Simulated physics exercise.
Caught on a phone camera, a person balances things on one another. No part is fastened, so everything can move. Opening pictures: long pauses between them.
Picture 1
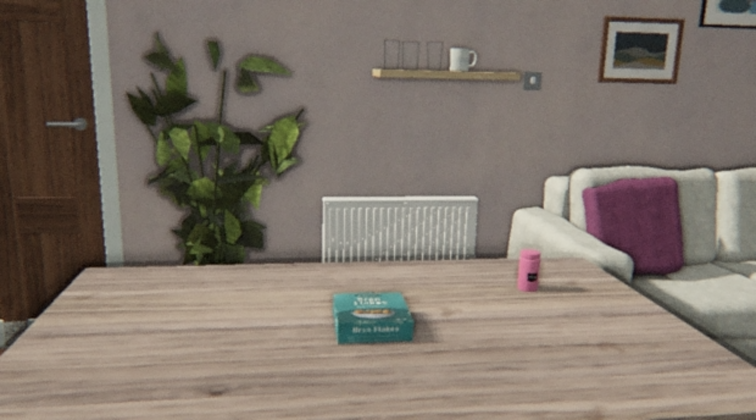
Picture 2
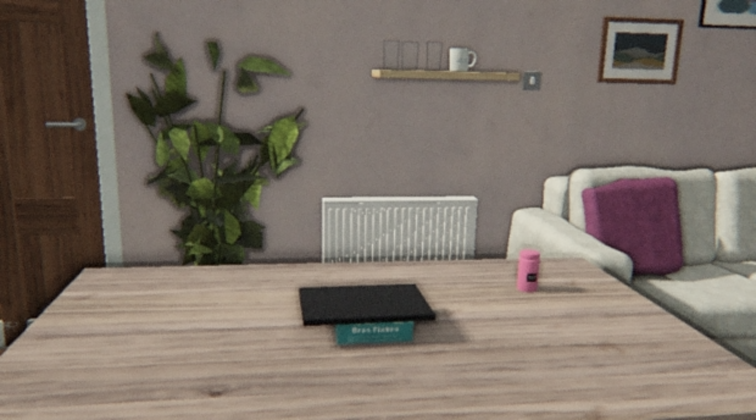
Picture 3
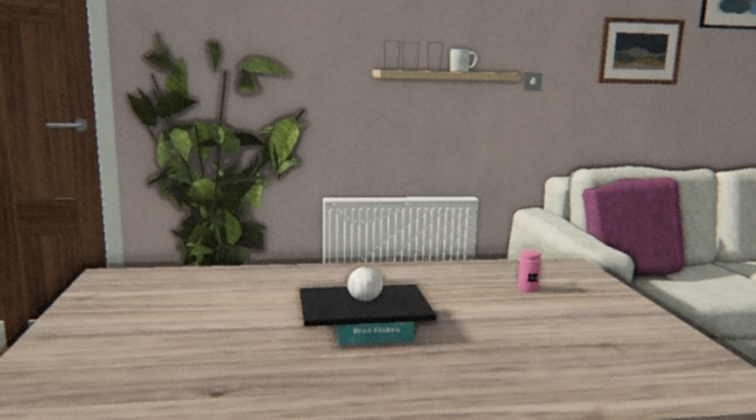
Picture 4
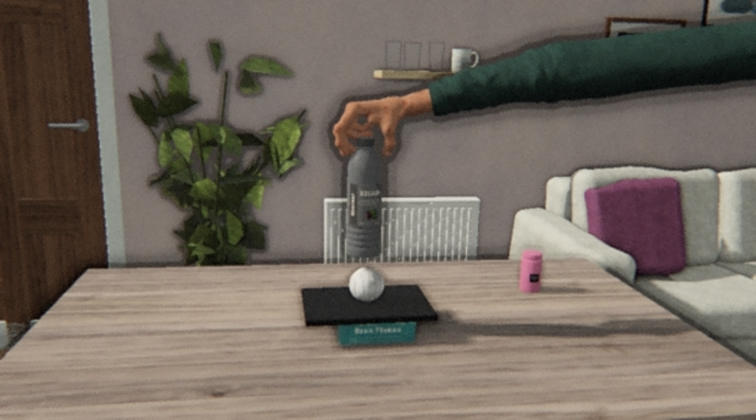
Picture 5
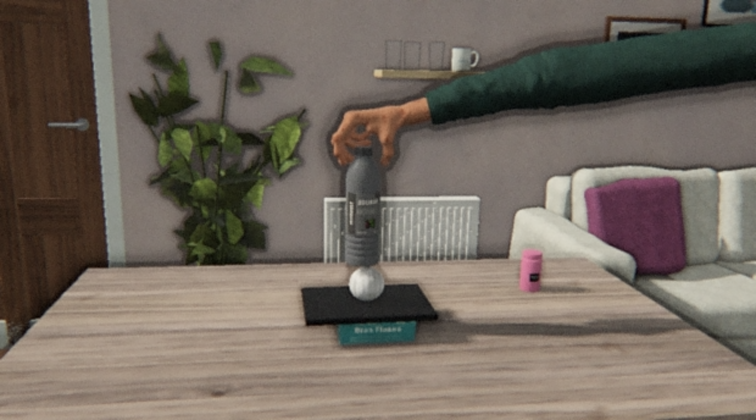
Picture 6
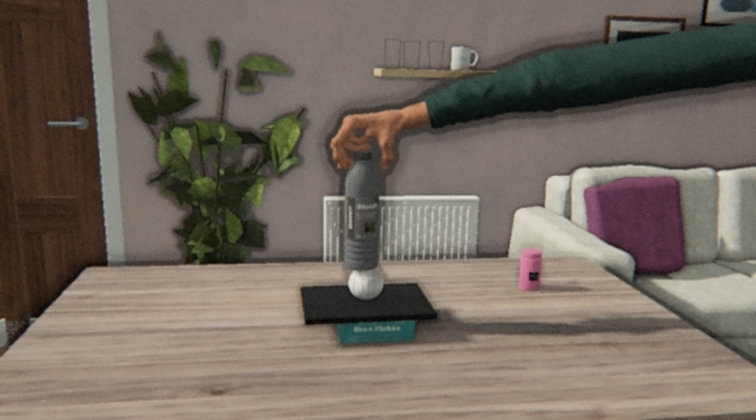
On a wooden table in a living room, a black tray appears on top of a teal box, then a white onion on the tray, and a hand reaches in from the right and lowers a grey bottle onto the onion.
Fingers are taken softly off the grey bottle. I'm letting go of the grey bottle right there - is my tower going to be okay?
It doesn't stay put.
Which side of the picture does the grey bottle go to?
Leftward.
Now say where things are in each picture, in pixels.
The last thing is not in view yet, in the first picture.
The last thing is not in view yet; black tray (364, 303), in the second picture.
The last thing is not in view yet; white onion (365, 284), in the third picture.
Coming down; grey bottle (364, 197); black tray (366, 304), in the fourth picture.
Coming down; grey bottle (363, 206); white onion (367, 283), in the fifth picture.
In place under the hand; grey bottle (362, 210); black tray (366, 302), in the sixth picture.
Then, 0.50 s later than the last frame, grey bottle now fallen; white onion moved a little.
Then, 0.70 s later than the last frame, black tray tilted by 38°; white onion moved about its own width.
Then, 0.80 s later than the last frame, black tray tilted by 36°; white onion moved about its own width.
Then, 1.10 s later than the last frame, white onion moved about its own width; black tray tilted by 3°.
When it is over, fallen, white onion and grey bottle; moved from the start, black tray; the other 2 as before. End places, in pixels of the last picture, grey bottle near (219, 316). The pile gives way.
